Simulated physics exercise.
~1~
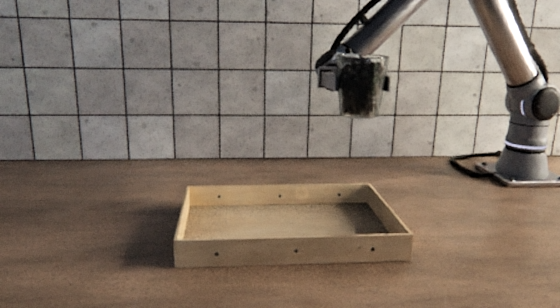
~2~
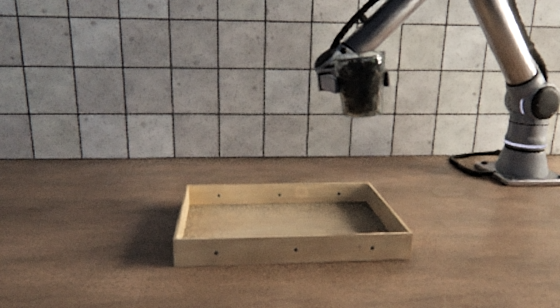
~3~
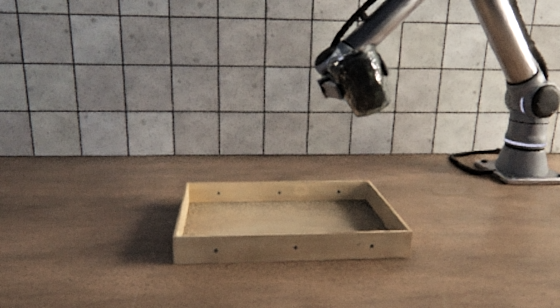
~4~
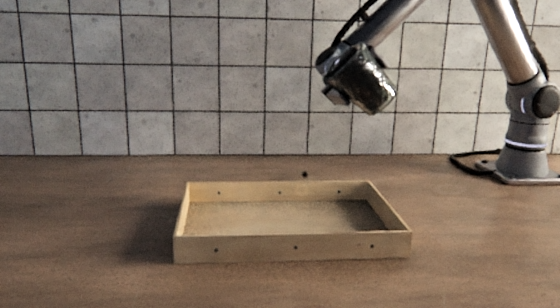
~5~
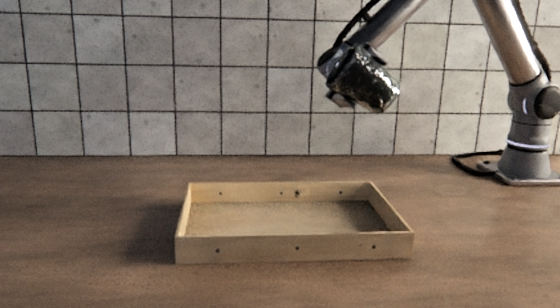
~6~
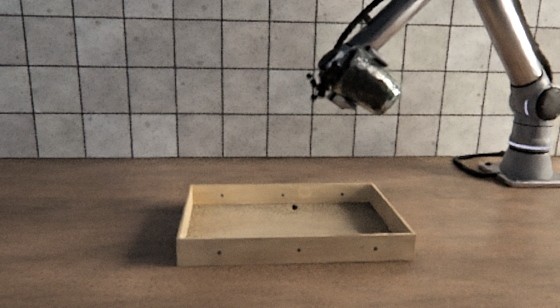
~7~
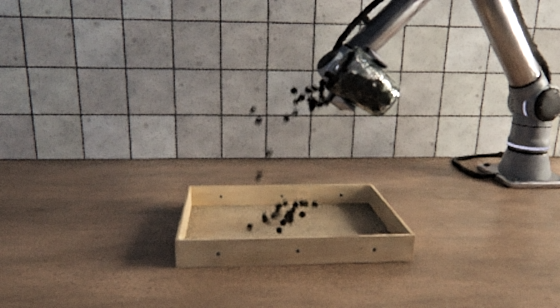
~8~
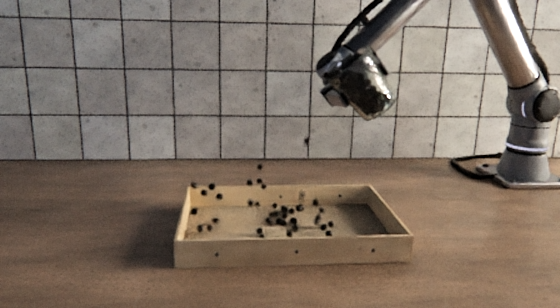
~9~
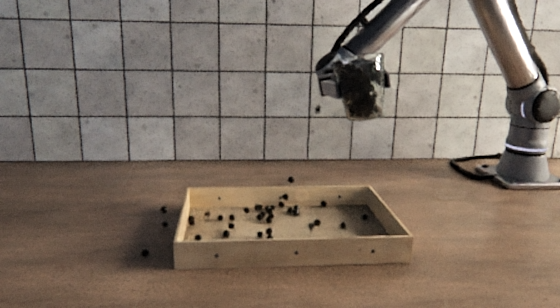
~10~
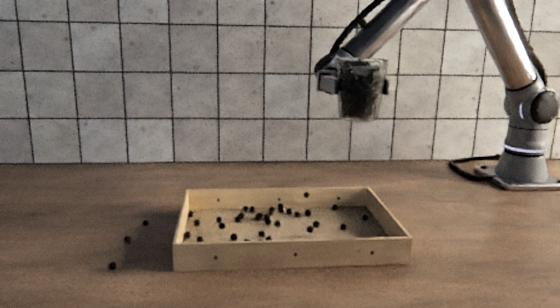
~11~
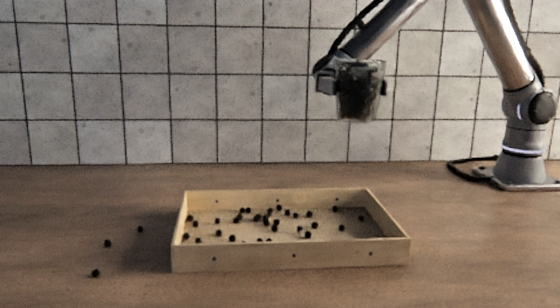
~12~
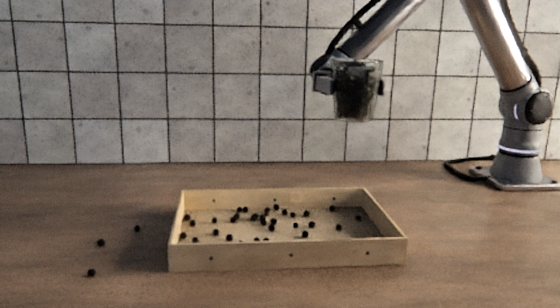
On a wooden table by a tiled wall, a robot arm tipping a beaker, scattering dark beads into a tray, then levelling it.
